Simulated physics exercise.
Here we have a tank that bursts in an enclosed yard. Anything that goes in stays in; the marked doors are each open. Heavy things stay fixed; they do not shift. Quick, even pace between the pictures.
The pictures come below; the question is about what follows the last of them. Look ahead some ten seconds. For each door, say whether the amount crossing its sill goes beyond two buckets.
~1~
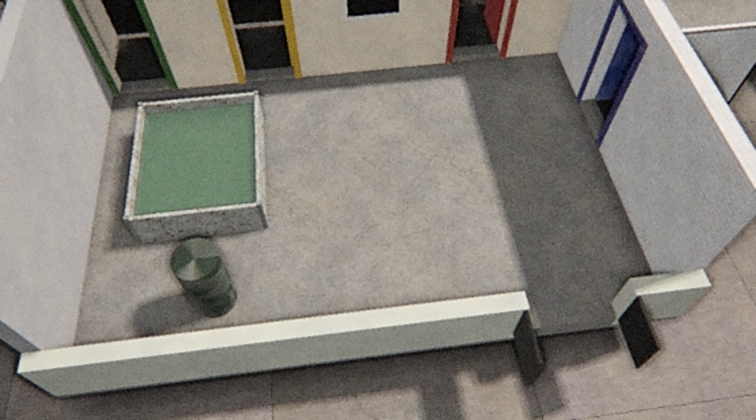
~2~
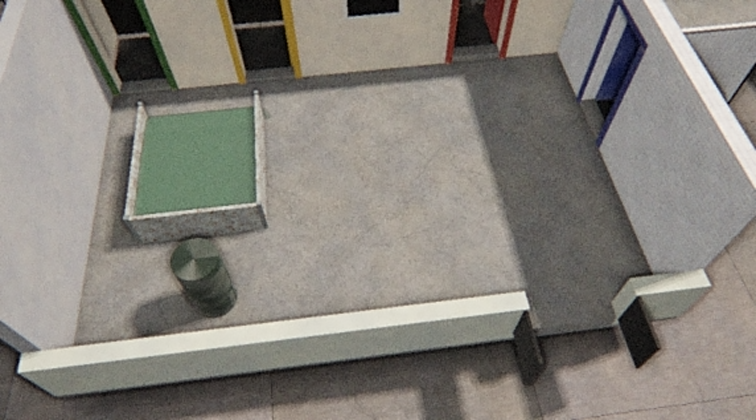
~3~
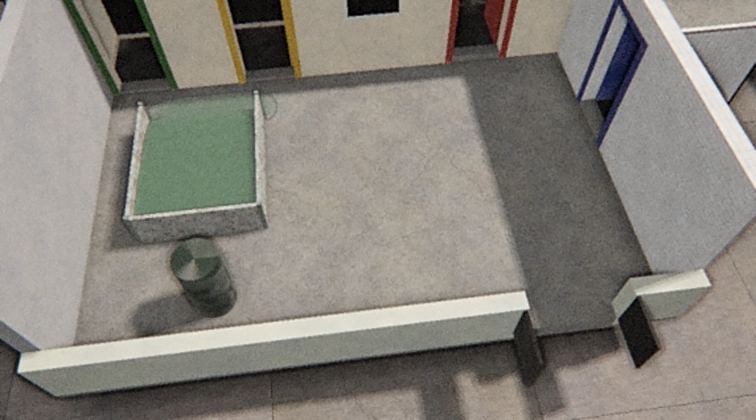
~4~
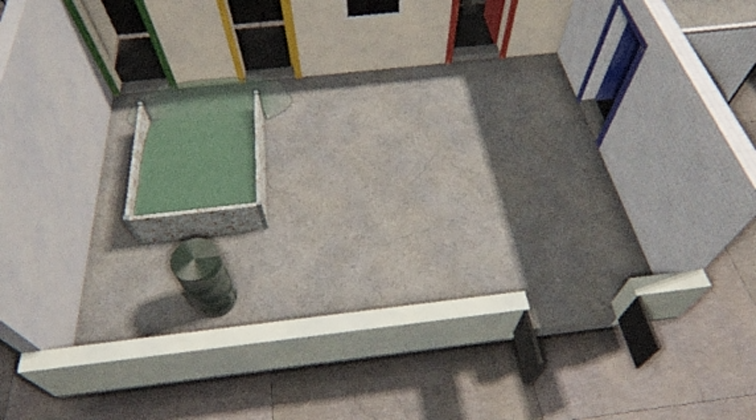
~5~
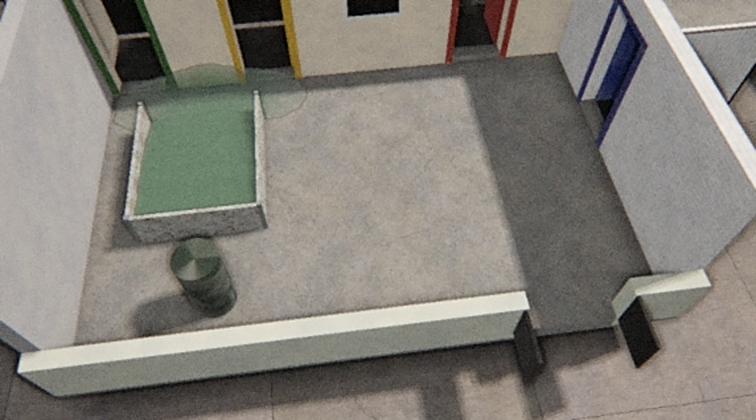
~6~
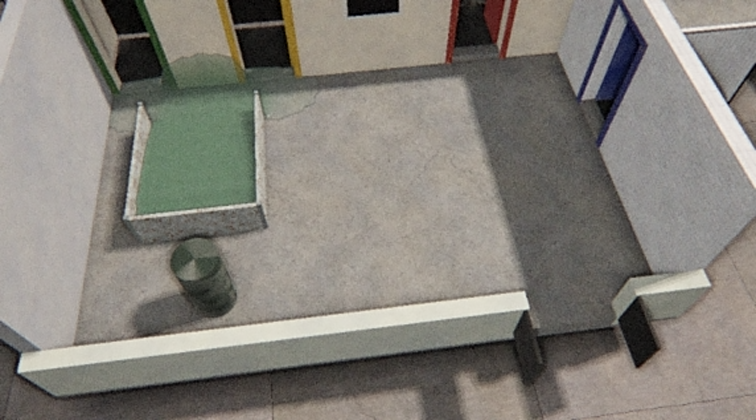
One by one: Red door: Two buckets at most. Green door: Above two buckets. Blue door: Two buckets at most. Yellow door: Above two buckets.
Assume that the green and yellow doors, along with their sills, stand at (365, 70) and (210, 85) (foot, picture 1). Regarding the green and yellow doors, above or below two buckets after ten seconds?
Outcome - green door keeps within bounds, yellow door runs over the limit.
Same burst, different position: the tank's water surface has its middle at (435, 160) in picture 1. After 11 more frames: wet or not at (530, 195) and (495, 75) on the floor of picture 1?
Unflooded, then submerged.
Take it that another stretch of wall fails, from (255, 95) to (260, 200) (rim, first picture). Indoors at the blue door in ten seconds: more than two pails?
Lab note: Blue door, above the mark.
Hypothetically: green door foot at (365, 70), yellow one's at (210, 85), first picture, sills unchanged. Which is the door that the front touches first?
It is the door marked yellow.
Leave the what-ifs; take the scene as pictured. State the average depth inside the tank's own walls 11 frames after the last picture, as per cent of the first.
Roughly 38 percent.
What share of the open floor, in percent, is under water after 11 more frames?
Roughly 20 %.
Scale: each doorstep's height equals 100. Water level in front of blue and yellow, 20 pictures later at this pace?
In order: Roughly 0 % and 290 %.
A moment on, water covers 10 % of the floor; the red door not reached, the green door over two buckets in, the blue door not reached, the yellow door far over two buckets in.
Next, water covers 20 % of the floor; the red door not reached, the green door far over two buckets in, the blue door not reached, the yellow door far over two buckets in.
Then, water covers 40 % of the floor; the red door wet at the sill, nothing in, the green door far over two buckets in, the blue door not reached, the yellow door far over two buckets in.
Later, water covers 60 % of the floor; the red door wet at the sill, nothing in, the green door far over two buckets in, the blue door wet at the sill, nothing in, the yellow door far over two buckets in.
In the end, water covers 85 % of the floor; the red door wet at the sill, nothing in, the green door far over two buckets in, the blue door wet at the sill, nothing in, the yellow door far over two buckets in.
